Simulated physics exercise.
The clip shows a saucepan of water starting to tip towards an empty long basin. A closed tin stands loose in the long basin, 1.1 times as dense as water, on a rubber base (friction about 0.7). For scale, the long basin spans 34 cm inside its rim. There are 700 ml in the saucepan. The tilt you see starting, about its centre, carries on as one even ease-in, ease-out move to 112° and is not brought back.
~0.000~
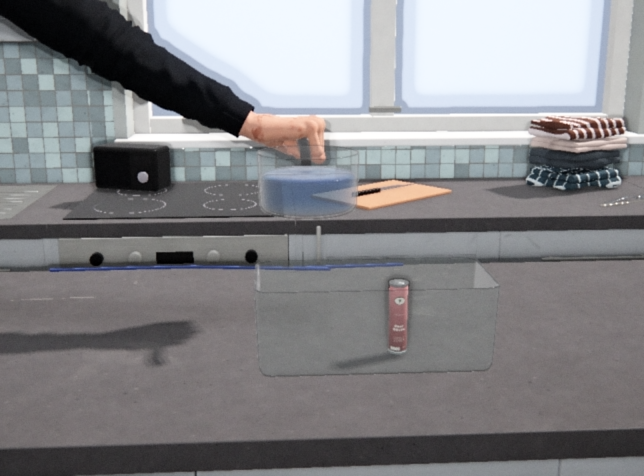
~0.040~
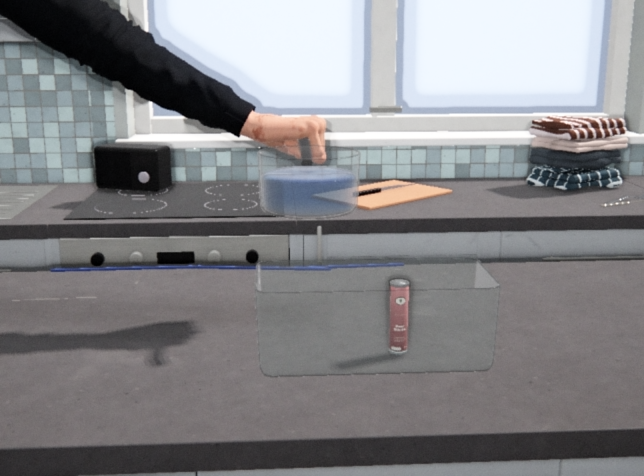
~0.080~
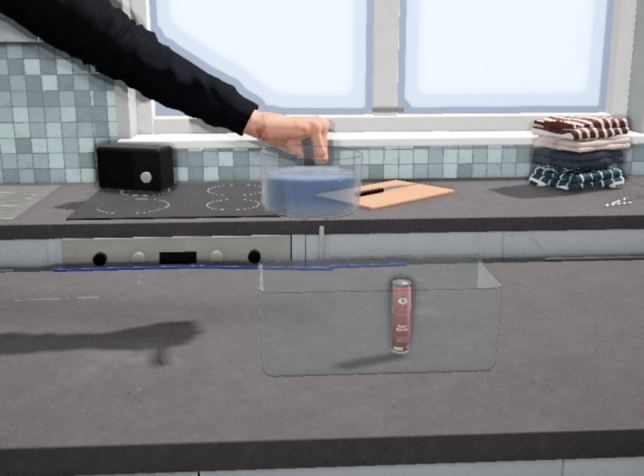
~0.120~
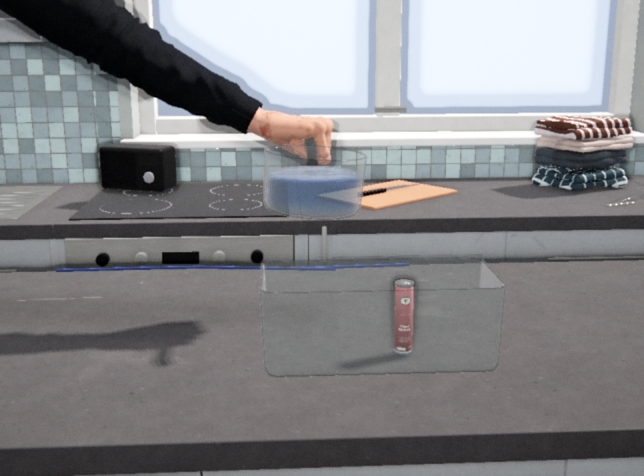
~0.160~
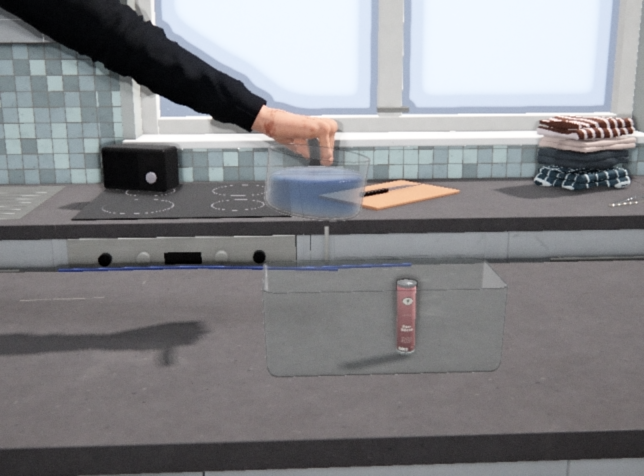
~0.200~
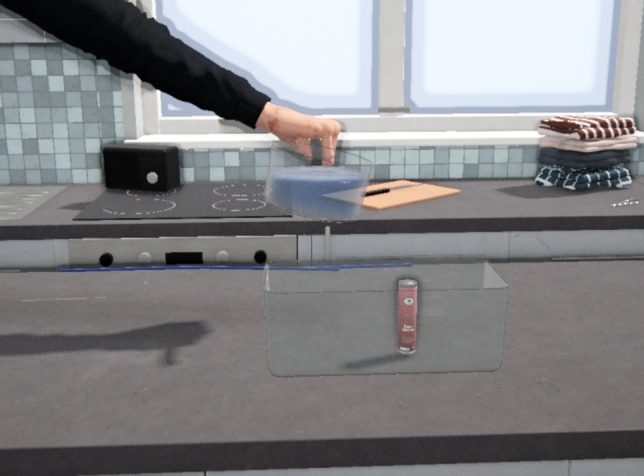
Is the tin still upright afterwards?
It topples.
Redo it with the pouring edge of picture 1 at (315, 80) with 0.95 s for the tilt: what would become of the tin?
Then it topples.
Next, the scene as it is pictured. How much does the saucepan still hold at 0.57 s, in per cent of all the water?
Near 66 in a hundred.
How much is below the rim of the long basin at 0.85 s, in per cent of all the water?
Near 78 in a hundred.
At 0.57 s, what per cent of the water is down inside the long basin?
Some 4 per cent.
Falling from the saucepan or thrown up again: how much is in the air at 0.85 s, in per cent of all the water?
About 12 per cent.
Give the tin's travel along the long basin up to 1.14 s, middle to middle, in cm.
Some 4 cm.
After 0.57 s the tilt is 74° and 66 per cent is still to pour; the tin stands where it began.
After 0.85 s the tilt is 109° and 11 per cent is still to pour; the tin stands where it began.
After 1.14 s the tilt is 112° and 0 per cent is still to pour; the tin leans 36°.
After 1.45 s the tilt is 112° and 0 per cent is still to pour; the tin lies on its side.
In the end the tin lies on its side.
